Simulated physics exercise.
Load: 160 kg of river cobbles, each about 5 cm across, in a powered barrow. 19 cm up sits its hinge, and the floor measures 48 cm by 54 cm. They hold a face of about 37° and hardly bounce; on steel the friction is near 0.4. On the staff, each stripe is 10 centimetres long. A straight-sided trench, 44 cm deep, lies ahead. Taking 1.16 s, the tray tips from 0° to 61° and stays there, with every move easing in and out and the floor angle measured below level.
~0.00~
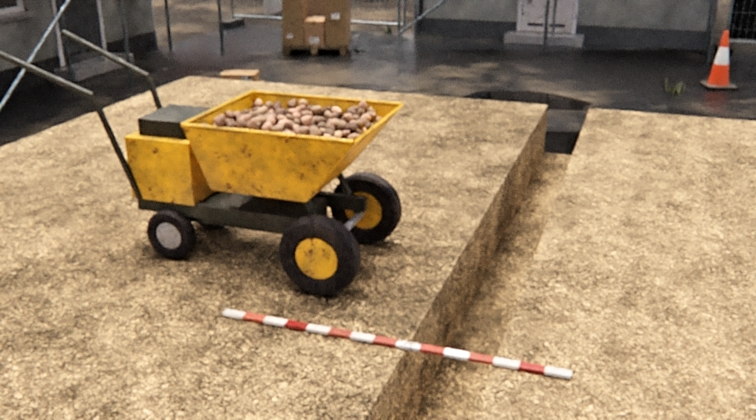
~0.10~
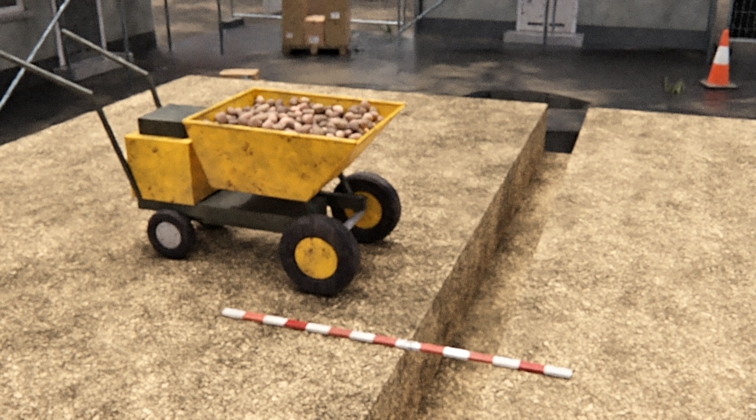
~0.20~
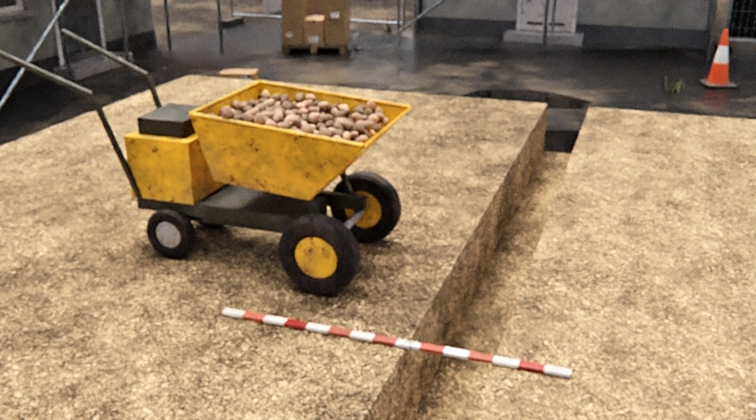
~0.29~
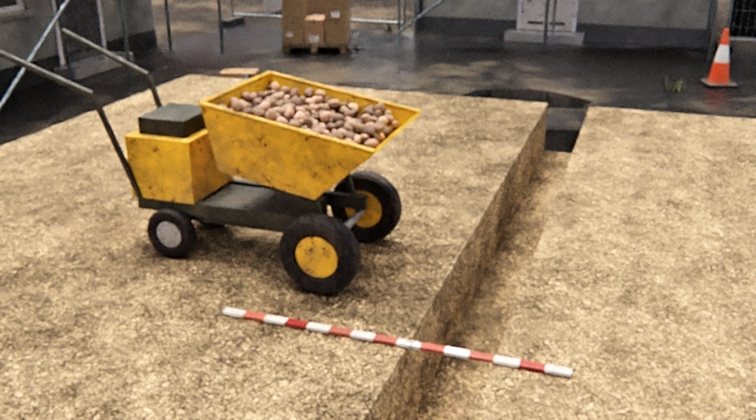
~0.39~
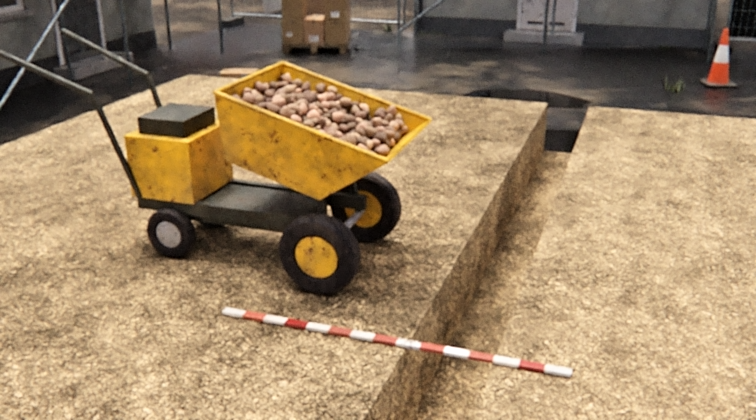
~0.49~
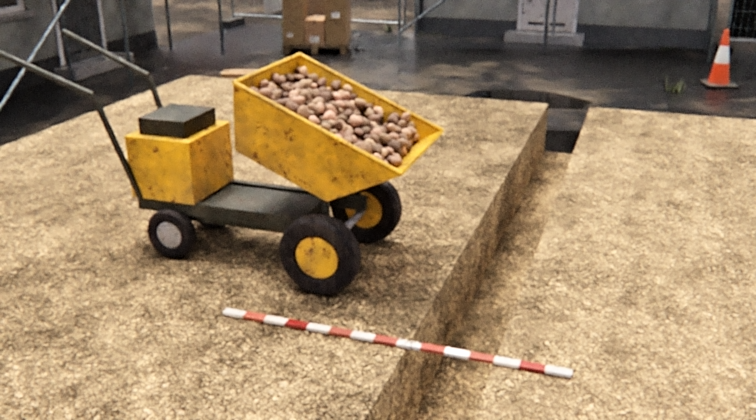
On a gravelly yard seen from above at an angle, with scaffold poles, stacked boxes and an orange-and-white cone behind, the view stays still. A yellow powered barrow with black tyres stands at left, heaped with brownish-pink stones, beside a straight-sided trench and a red-and-white striped staff. Its tray tilts gradually, the rear rising and the lip dipping rightward, as the stones shift slightly toward the lip.
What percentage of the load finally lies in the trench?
About 70 per cent.
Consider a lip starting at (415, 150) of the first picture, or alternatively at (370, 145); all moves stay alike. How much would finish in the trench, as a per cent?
I'd expect close to 20 per cent at the first and 55 per cent at the second.
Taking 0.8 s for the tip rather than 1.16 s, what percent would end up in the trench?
Close to 65 percent, then.
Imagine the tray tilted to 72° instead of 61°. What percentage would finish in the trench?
Roughly 80 per cent would end in the trench.
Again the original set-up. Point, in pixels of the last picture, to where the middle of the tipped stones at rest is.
In the last view, about (488, 348).
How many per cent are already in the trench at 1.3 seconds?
Approx. 15 % of the load.
After 0.9 s the floor is at 51°; 100 % in the tray; the foremost stones are at (442, 206).
After 1.3 s the floor is at 61°; 83 % in the tray, 16 % in the trench; the foremost stones are at (518, 287).
After 1.6 s the floor is at 61°; 53 % in the tray, 35 % in the trench, 12 % past the trench; the foremost stones are at (614, 303).
After 3.6 s the floor is at 61°; 17 % in the tray, 70 % in the trench, 13 % past the trench; the foremost stones are at (683, 317).
